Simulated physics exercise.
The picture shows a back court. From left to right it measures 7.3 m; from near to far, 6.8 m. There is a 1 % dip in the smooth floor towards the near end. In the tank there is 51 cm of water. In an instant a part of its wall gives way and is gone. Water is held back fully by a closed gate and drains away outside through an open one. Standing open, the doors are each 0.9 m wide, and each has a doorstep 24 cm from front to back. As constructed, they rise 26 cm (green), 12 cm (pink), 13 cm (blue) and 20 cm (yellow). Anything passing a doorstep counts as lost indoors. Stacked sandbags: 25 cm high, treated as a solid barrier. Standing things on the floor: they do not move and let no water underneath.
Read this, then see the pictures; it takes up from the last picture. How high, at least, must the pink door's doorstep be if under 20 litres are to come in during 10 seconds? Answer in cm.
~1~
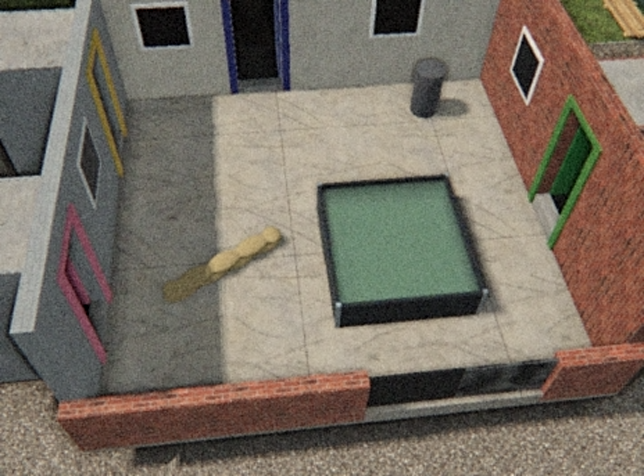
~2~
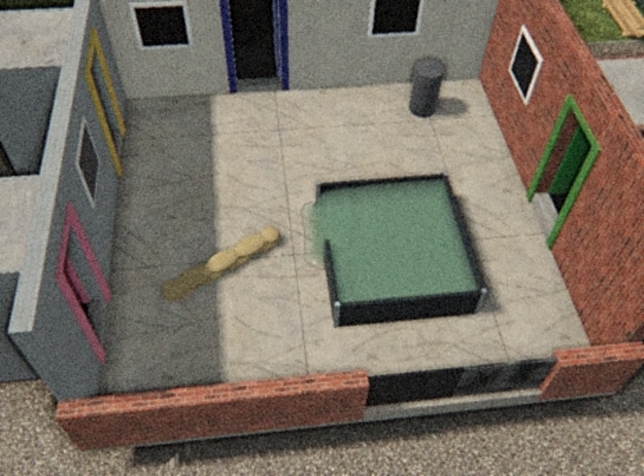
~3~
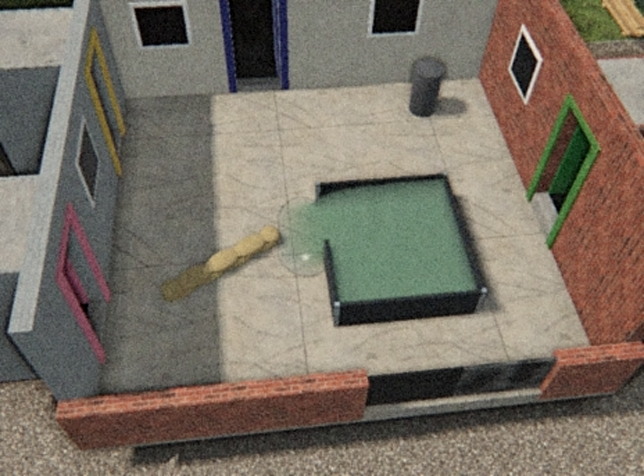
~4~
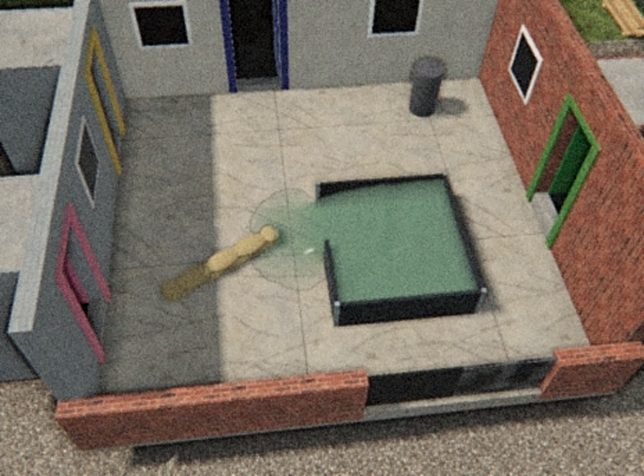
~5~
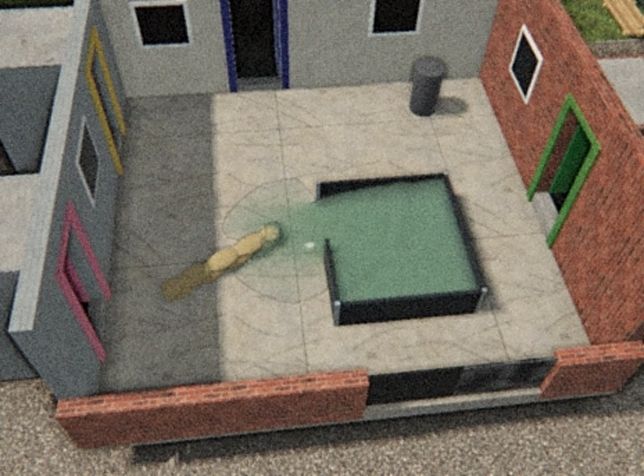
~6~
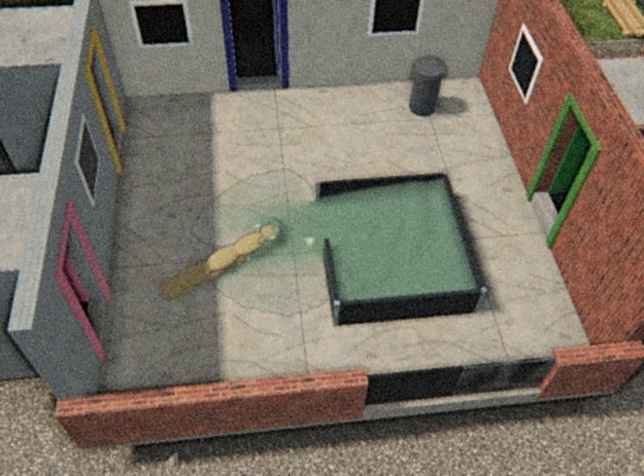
I would say about 10 cm.
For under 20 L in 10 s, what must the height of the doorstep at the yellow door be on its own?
Yellow: 11.0 cm.
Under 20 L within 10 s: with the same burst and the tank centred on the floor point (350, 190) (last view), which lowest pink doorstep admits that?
Close to 6.0 cm would do it.
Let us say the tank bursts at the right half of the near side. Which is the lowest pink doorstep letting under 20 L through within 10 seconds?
A minimum of about 10.0 cm.
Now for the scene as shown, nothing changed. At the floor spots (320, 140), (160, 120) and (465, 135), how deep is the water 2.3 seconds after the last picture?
Some 0, 3 and 0 cm.
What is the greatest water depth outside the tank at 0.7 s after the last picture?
I'd estimate roughly 34 cm.
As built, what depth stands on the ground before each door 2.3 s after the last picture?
In cm: Green 0, pink 6, blue 0, yellow 16.
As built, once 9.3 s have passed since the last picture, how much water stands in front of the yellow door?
Depth: Near 7.5 cm.
Then, 0.7 s after the last picture water covers 20 % of the floor, deepest (34 cm) near (287, 240); it has not reached the pink door.
Then, 2.3 s after the last picture water covers 45 % of the floor, deepest (31 cm) near (126, 101); 6 cm at the pink door, 0 litres in over its 12 cm doorstep.
Then, 9.3 s after the last picture water covers 90 % of the floor, deepest (12 cm) near (583, 372); 9 cm at the pink door, 5 litres in over its 12 cm doorstep.
At the pink door as built, the water peaked near 14 cm, 3.7 s after the last picture.
Run again over the same 10 s with other heights there, 29 litres in over 9 cm, 4 litres over 12.5 cm. The limit of 20 litres is kept from about 10 cm up.
